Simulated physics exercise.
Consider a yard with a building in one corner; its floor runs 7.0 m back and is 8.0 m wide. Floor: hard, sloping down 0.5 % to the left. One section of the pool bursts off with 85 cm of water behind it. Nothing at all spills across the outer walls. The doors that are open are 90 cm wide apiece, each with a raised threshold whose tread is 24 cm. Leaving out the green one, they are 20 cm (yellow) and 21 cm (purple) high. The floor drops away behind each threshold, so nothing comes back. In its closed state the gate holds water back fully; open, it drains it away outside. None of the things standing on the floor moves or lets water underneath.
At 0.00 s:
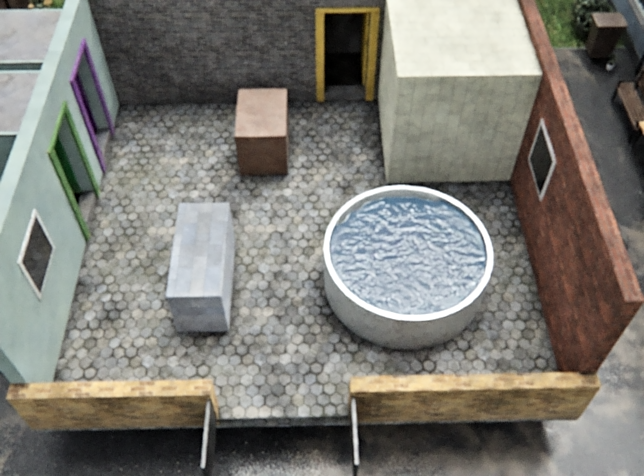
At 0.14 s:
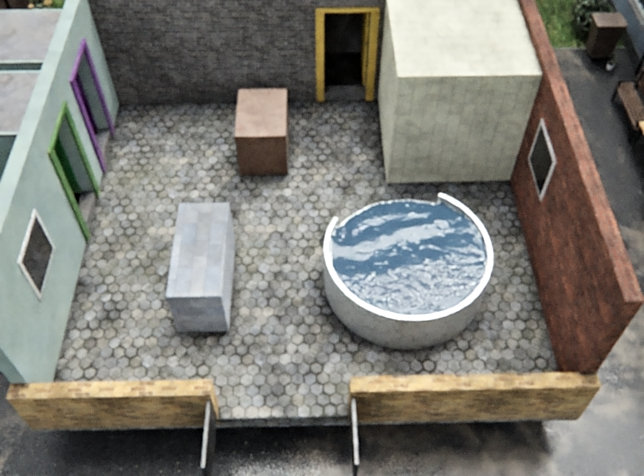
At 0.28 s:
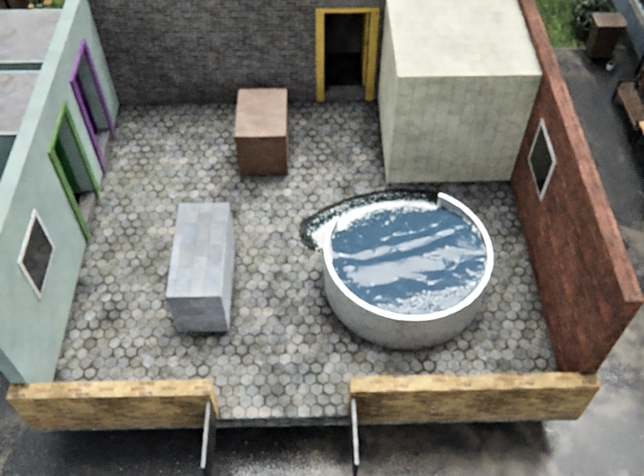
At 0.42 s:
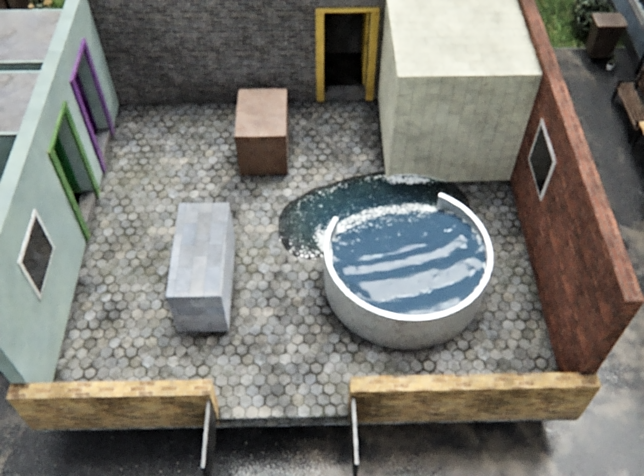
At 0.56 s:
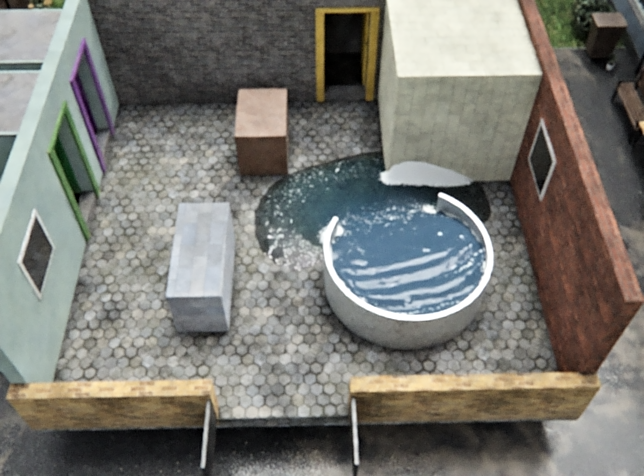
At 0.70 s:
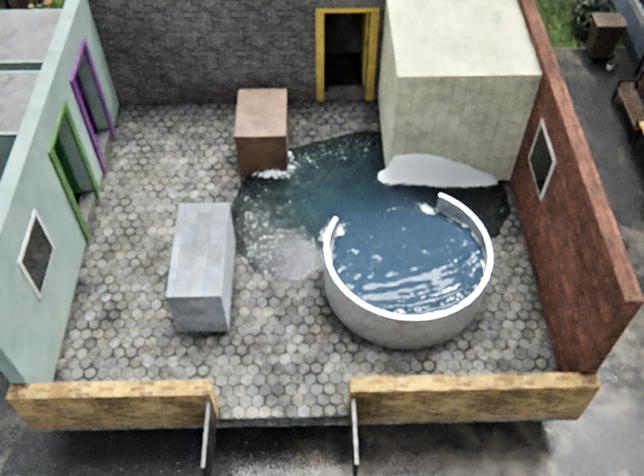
A round pool of rippling blue water stands right of centre in a walled yard of grey hexagonal paving, seen from high above by a still camera. A pale block building fills the far right corner, with a brown box, a grey block, and green, purple and yellow doorways around. The pool's far side opens, and water pours out, spreading backward and leftward across the paving to the building and brown box.
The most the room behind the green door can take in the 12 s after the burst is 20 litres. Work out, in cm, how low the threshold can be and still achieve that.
It can be no lower than about 14 cm.
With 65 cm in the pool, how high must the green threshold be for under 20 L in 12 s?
Roughly 10.5 cm high.
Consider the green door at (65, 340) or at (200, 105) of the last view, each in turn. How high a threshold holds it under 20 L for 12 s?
About 14.0 cm for the first and 8.0 cm for the second.
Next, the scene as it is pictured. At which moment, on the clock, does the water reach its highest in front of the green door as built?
Around 4.0 s.
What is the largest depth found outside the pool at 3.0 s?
Roughly 42 cm.
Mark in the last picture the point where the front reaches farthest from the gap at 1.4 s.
The farthest wet point sits near (143, 156).
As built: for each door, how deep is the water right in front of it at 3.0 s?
The yellow door has 35 cm, the purple door 26 cm and the green door 18 cm.
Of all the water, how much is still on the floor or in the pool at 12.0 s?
Close to 86 per cent is still present.
After 1.4 s water covers 35 % of the floor, deepest (53 cm) near (397, 191); it has not reached the green door.
After 3.0 s water covers 60 % of the floor, deepest (42 cm) near (303, 105); 18 cm at the green door, 0 litres in over its 20 cm threshold.
After 12.0 s water covers 100 % of the floor, deepest (14 cm) near (181, 280); 13 cm at the green door, 1 litre in over its 20 cm threshold.
At the green door as built, the water arrived by 2.3 s and peaked near 19 cm at 4.0 s.
With a threshold of 11.5 cm, 58 litres would have come in within the 12 s; with 16 cm, 8 litres. So under 20 litres takes about 14 cm.
